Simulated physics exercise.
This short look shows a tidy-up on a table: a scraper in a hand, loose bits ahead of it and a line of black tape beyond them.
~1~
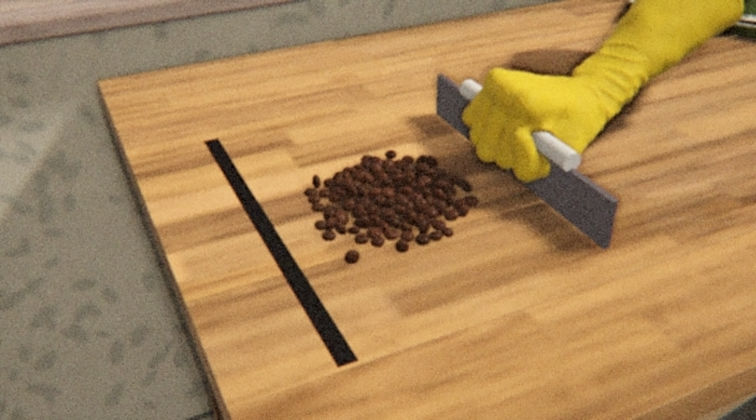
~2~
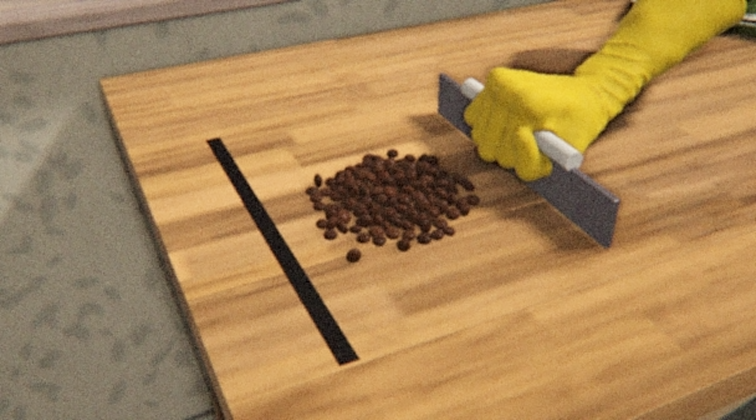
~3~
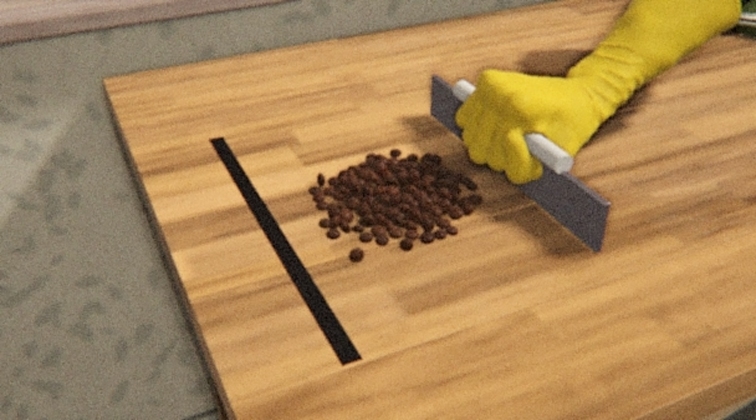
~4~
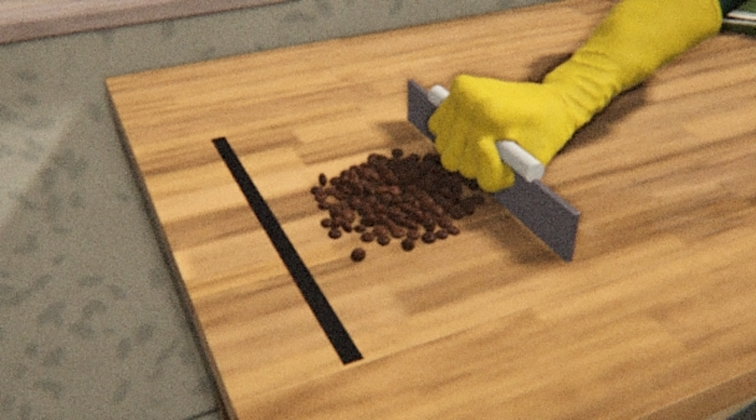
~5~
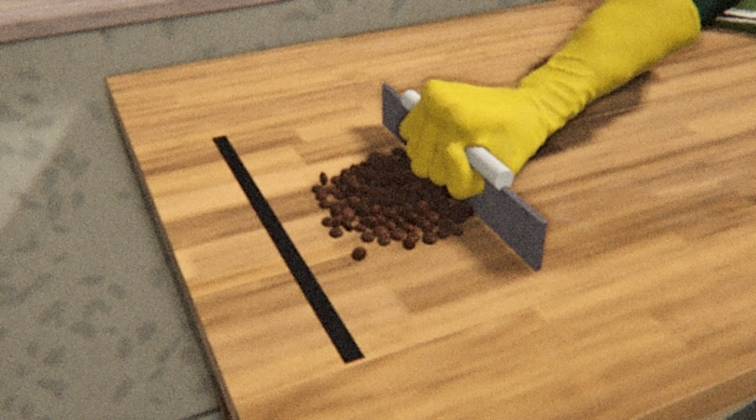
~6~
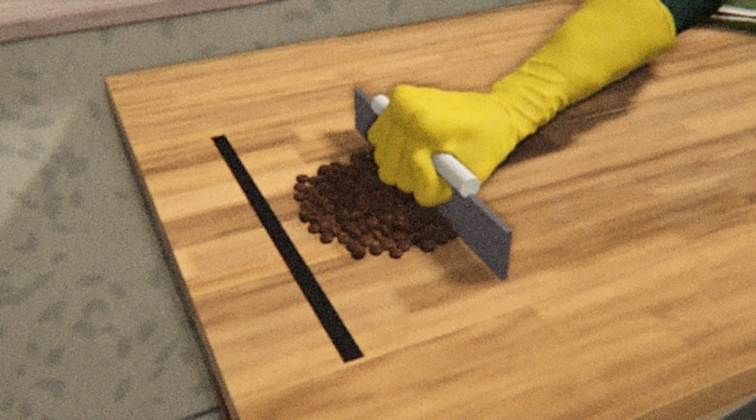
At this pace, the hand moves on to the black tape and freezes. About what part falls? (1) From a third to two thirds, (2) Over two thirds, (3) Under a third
(3) Under a third.
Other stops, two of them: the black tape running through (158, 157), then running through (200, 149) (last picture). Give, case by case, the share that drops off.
First stop: 90 per cent; second stop: 50 per cent.
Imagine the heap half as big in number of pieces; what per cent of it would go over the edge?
It comes out near 0 per cent of the heap.
Soon after the last picture, scraper still moving, near (339, 167); heap all on the table, its front near (233, 237).
A little later, scraper stopped at the black tape; heap a small part over the edge.
Later still, scraper stopped at the black tape; heap about a quarter over the edge.
At rest, scraper stopped at the black tape; heap about a quarter over the edge.
